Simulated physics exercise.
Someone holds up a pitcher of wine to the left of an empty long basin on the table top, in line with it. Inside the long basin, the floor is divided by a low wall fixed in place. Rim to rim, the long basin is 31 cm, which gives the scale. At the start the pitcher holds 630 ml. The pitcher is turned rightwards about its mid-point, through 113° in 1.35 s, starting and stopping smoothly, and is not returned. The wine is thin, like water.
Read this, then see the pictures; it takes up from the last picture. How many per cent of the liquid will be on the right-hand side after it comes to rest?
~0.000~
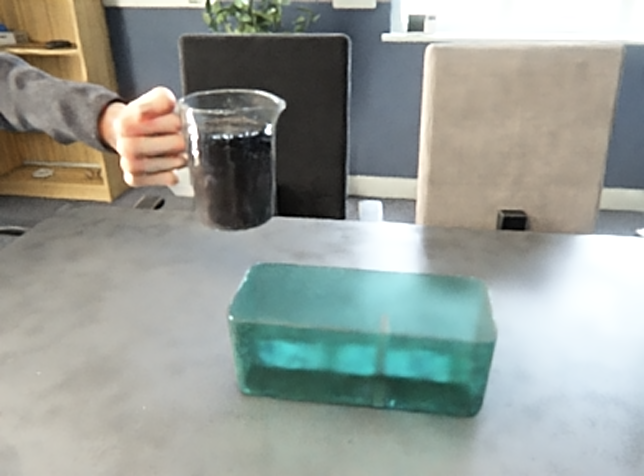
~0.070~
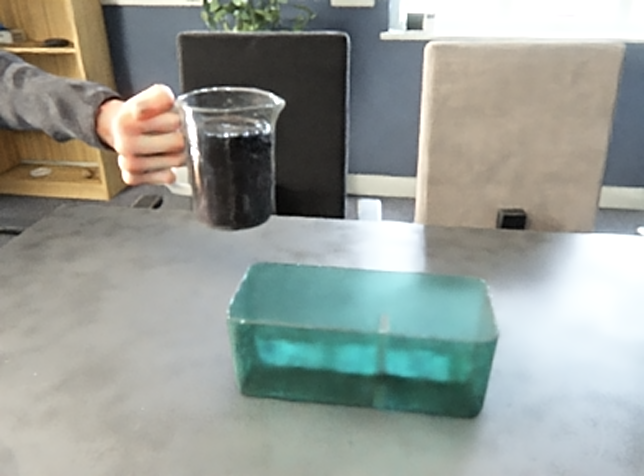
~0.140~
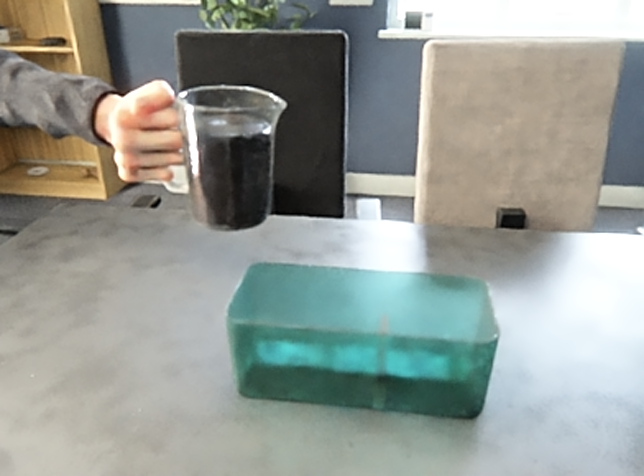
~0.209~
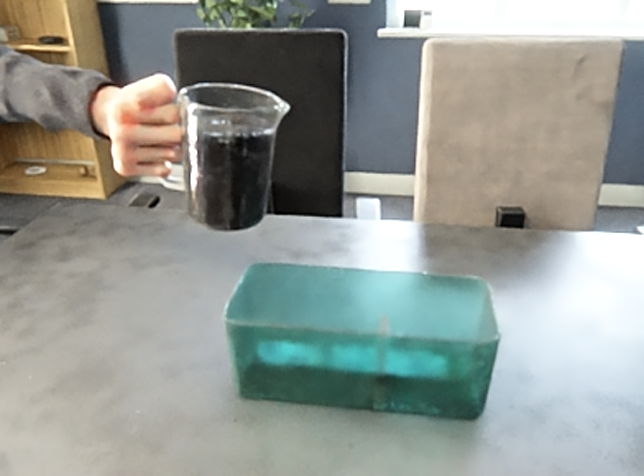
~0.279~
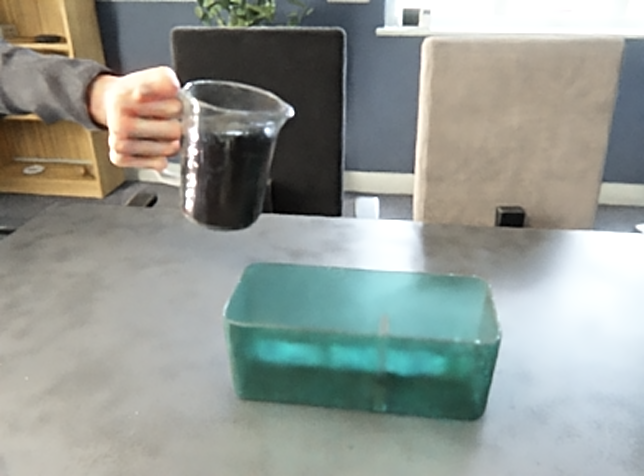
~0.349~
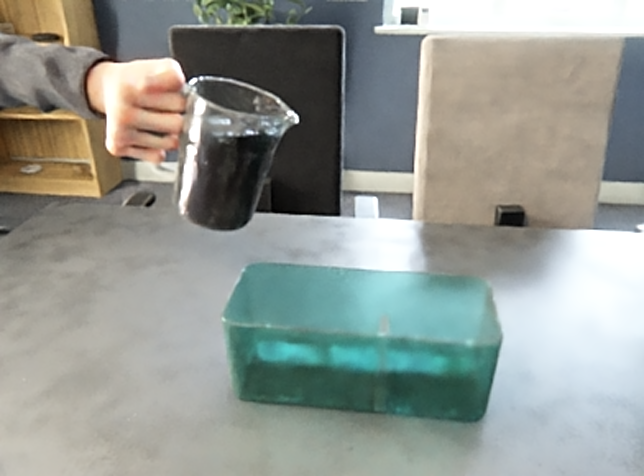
Some 4 per cent will be on the right-hand side.
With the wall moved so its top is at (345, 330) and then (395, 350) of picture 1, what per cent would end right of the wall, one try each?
In turn about 75 and 5 per cent.
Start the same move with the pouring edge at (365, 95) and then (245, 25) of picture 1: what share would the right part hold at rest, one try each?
I'd expect close to 85 per cent and then close to 5 per cent.
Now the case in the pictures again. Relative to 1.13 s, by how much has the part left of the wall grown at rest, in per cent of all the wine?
Difference: Approx. 38 %.
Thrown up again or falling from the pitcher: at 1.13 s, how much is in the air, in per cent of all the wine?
22 in a hundred, give or take.
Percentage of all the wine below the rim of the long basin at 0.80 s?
Around 3%.
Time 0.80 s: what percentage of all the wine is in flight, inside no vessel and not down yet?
Estimate: Some 14 % of the total.
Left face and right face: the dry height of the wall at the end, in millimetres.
Left about 24 mm, while the right is about 48 mm.
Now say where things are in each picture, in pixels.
The first picture shows tilt 0°; pouring edge (284, 104); surface from (191, 126) to (272, 129); the long basin's rim runs from (240, 289) to (491, 309); the wall's top is at (383, 342).
The second picture shows tilt 1°; pouring edge (284, 103); surface from (189, 125) to (272, 128).
The third picture shows tilt 3°; pouring edge (286, 105); surface from (189, 124) to (272, 128).
The fourth picture shows tilt 7°; pouring edge (288, 108); surface from (189, 123) to (273, 127).
The fifth picture shows tilt 12°; pouring edge (292, 113); surface from (190, 123) to (276, 126).
The sixth picture shows tilt 18°; pouring edge (297, 119); surface from (189, 126) to (281, 126).
By 0.80 s the tilt is 73° and 83 per cent is still to pour, 3 is left of the wall and 0 right of it.
By 1.13 s the tilt is 106° and 23 per cent is still to pour, 52 is left of the wall and 1 right of it.
By 1.48 s the tilt is 113° and 0 per cent is still to pour, 89 is left of the wall and 3 right of it.
By 1.85 s the tilt is 113° and 0 per cent is still to pour, 91 is left of the wall and 4 right of it.
At rest 91 per cent lies left of the wall, 4 right of it and 6 outside.
